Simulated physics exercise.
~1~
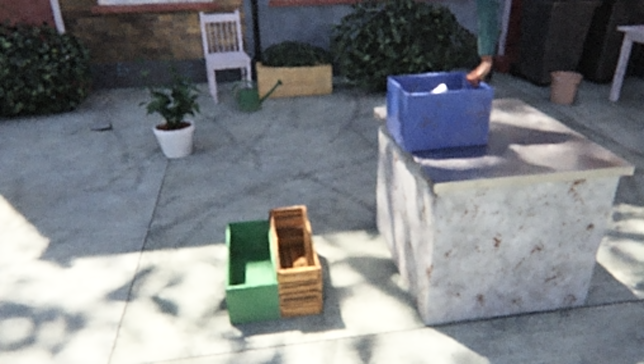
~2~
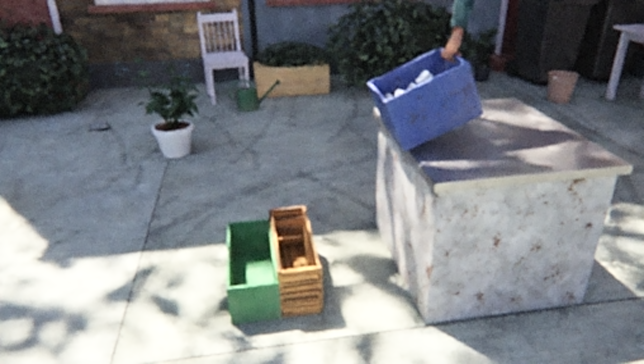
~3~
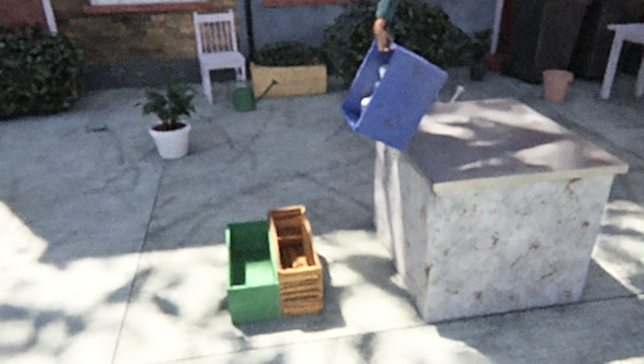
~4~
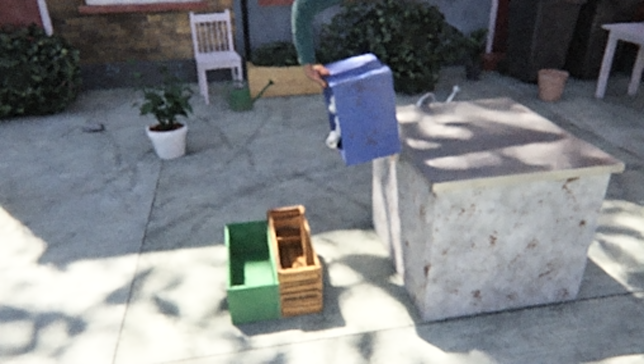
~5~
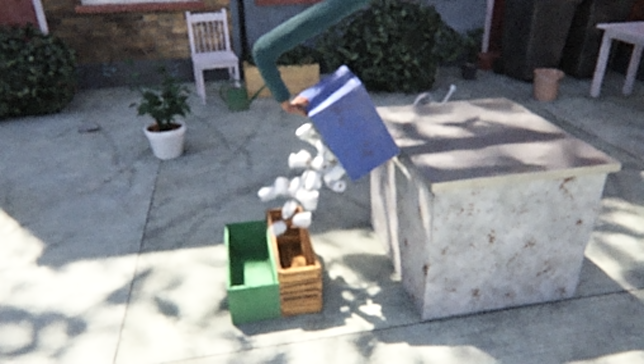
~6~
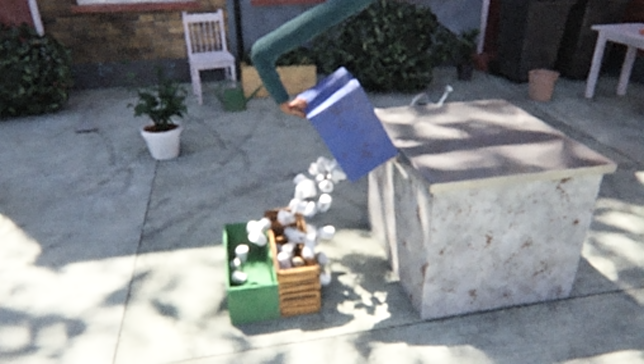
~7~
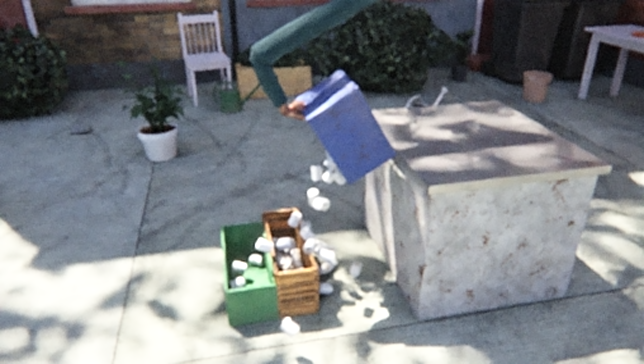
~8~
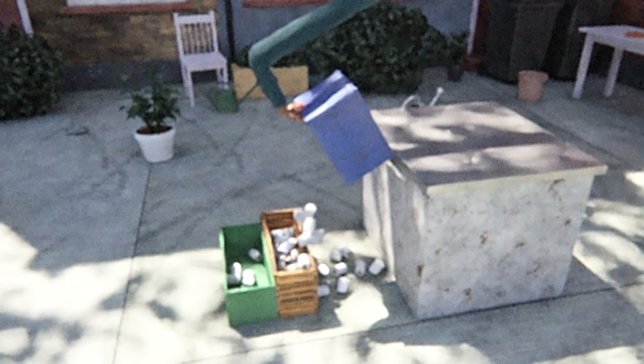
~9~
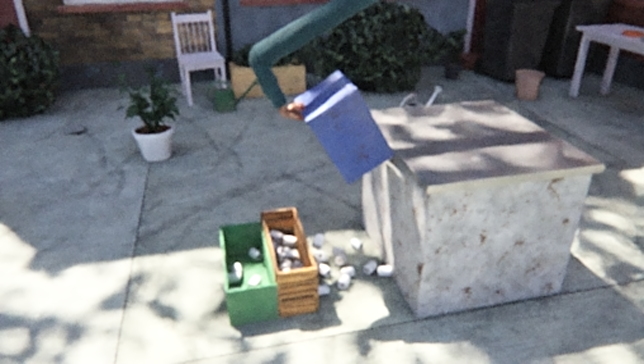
A blue crate of white paper rolls sits on a pale, speckled bench on a sunlit paved patio, seen from slightly above, with a white chair, potted plants and bushes behind. On the ground to the left stand a wooden box and, beyond it, a green box. A hand at the end of a green-sleeved arm lifts the crate, swings it left past the bench's edge and tips it well over. The rolls tumble out in a stream, scattering over both boxes and the paving. Most end up in the wooden box, with fewer in the green one and others strewn between the wooden box and bench, while the crate stays tilted.
